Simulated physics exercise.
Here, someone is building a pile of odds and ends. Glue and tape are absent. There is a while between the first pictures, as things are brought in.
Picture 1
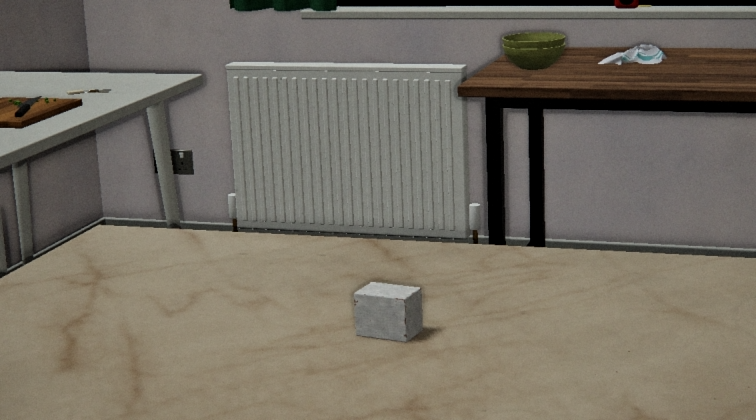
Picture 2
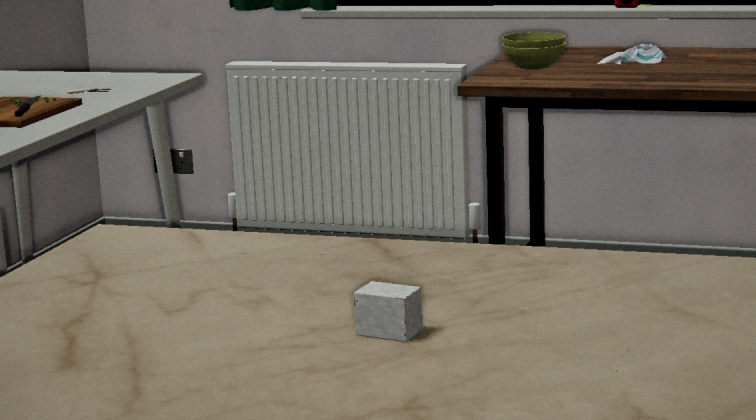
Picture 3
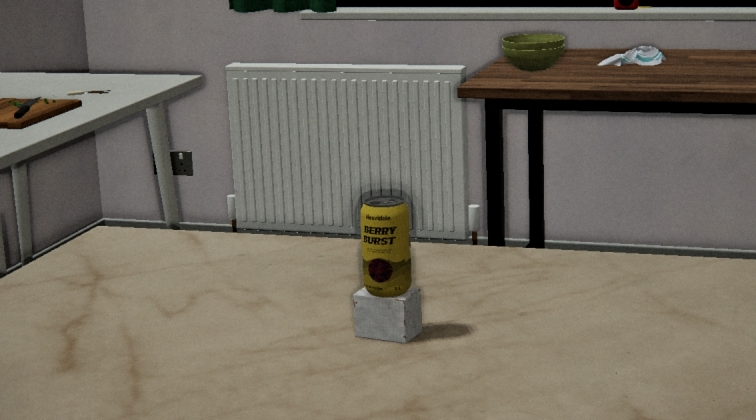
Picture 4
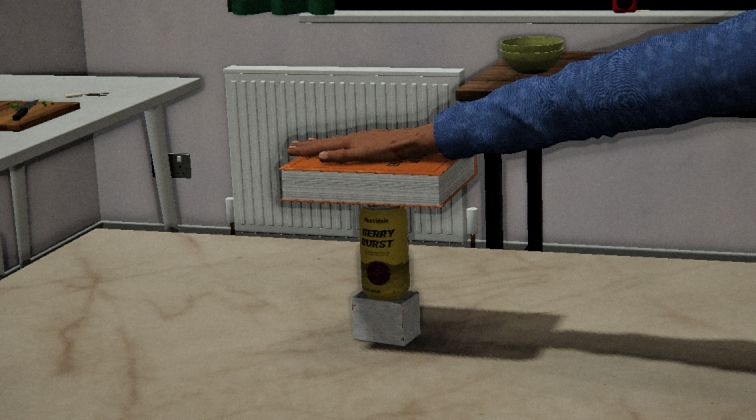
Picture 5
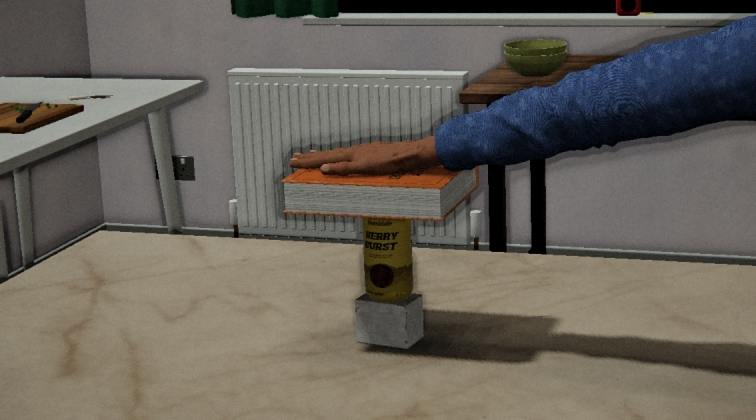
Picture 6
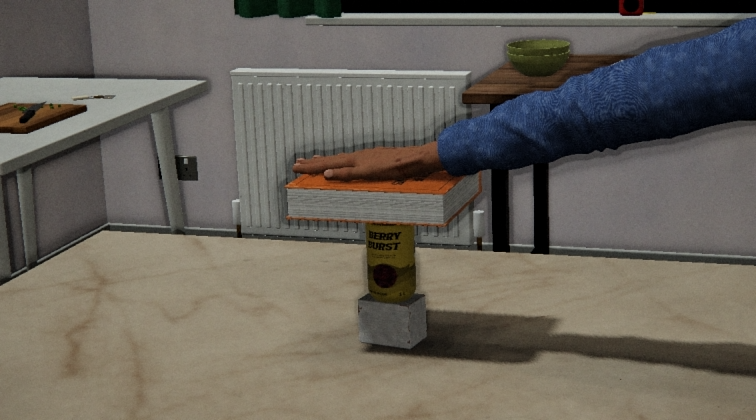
Yellow can appearing on a white block on a marble table, then a hand lowering an orange book onto it.
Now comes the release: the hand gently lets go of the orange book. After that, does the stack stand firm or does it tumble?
It is going to stay together.
Then, 0.20 s on from there, no change.
Then, 0.60 s on from there, orange book resting near (386, 190).
In the end, all 3 unmoved. At the end, from the last picture's camera, orange book near (386, 190). The pile stays up.
